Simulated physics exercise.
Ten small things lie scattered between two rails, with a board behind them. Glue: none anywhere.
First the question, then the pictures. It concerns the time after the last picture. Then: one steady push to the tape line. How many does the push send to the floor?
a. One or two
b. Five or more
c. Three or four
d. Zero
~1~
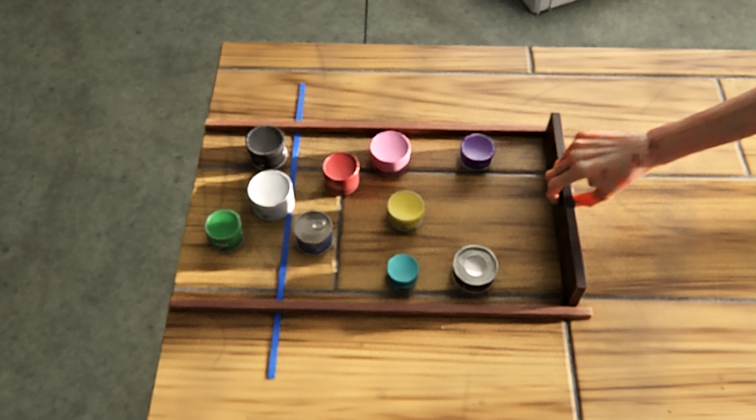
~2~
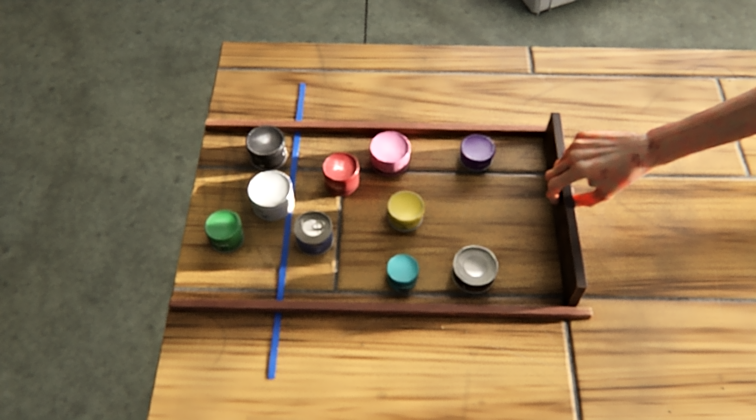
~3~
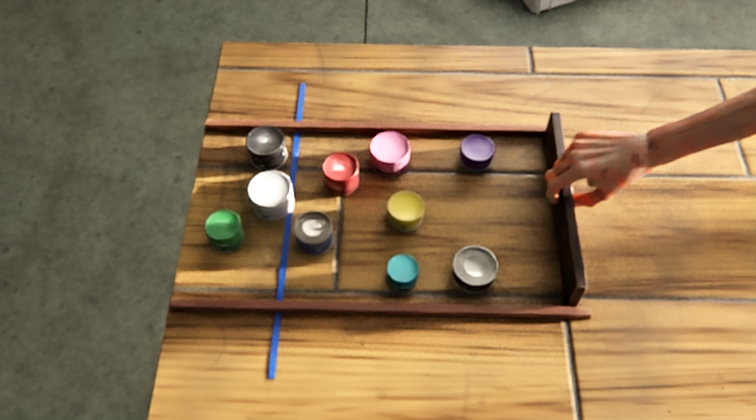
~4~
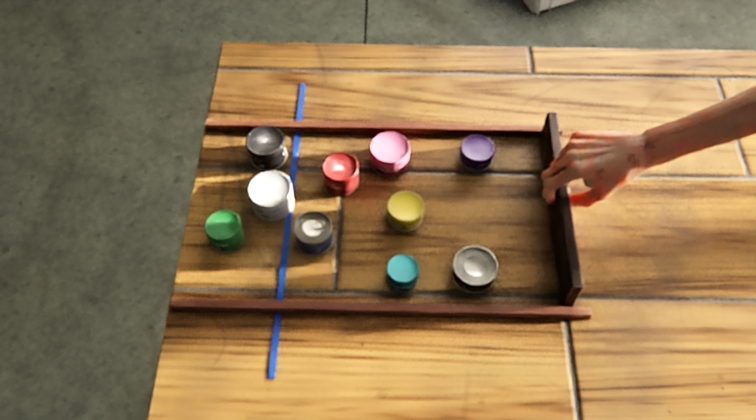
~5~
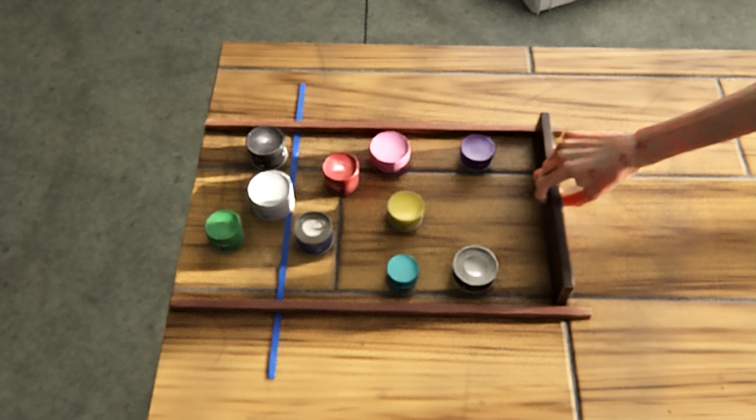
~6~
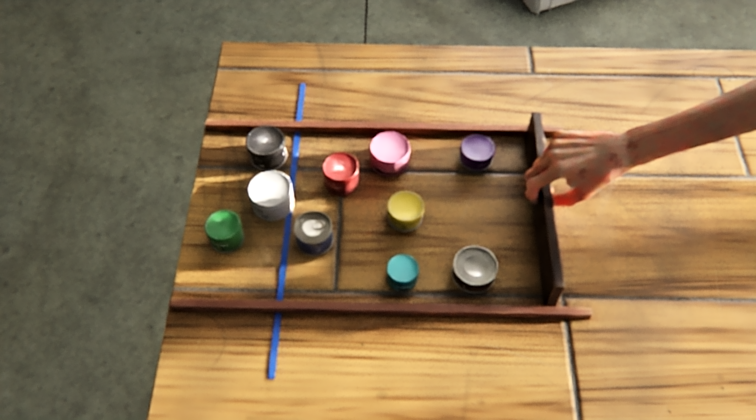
d, zero.
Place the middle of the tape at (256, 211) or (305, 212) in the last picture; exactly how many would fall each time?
Tallies: 2, 0.
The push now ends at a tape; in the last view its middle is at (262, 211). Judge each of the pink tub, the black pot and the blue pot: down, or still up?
The pink tub is still there; as for the black pot, it is no longer there; and the blue pot is still there.
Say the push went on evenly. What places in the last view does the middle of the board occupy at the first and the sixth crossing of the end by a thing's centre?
(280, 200) and (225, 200).
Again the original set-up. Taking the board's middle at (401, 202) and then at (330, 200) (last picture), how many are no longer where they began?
Well, it's 6 at the first one and 9 at the second.
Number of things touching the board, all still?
3 in contact.
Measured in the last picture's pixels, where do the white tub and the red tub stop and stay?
The white tub ends up near (219, 198), and the red tub near (255, 181).
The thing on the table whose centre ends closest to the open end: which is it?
Nearest at the end: The black pot.
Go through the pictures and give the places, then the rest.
The first frame shows green tin (225, 231); black pot (267, 148); white tub (272, 196); board (563, 205); tape (289, 211).
The second frame shows black pot (267, 148); blue pot (314, 234).
The third frame shows white tub (272, 196); brown pot (474, 270).
The fourth frame shows green tin (225, 232); turquoise tub (402, 273).
The fifth frame shows black pot (267, 148); red tub (341, 174).
The sixth frame shows green tin (225, 232); black pot (267, 148); white tub (272, 196); board (543, 204); tape (289, 211).
Soon after, none off yet; green tin at rest near (225, 232); black pot at rest near (267, 148); white tub at rest near (272, 196).
In the end, the number that fall off is zero.
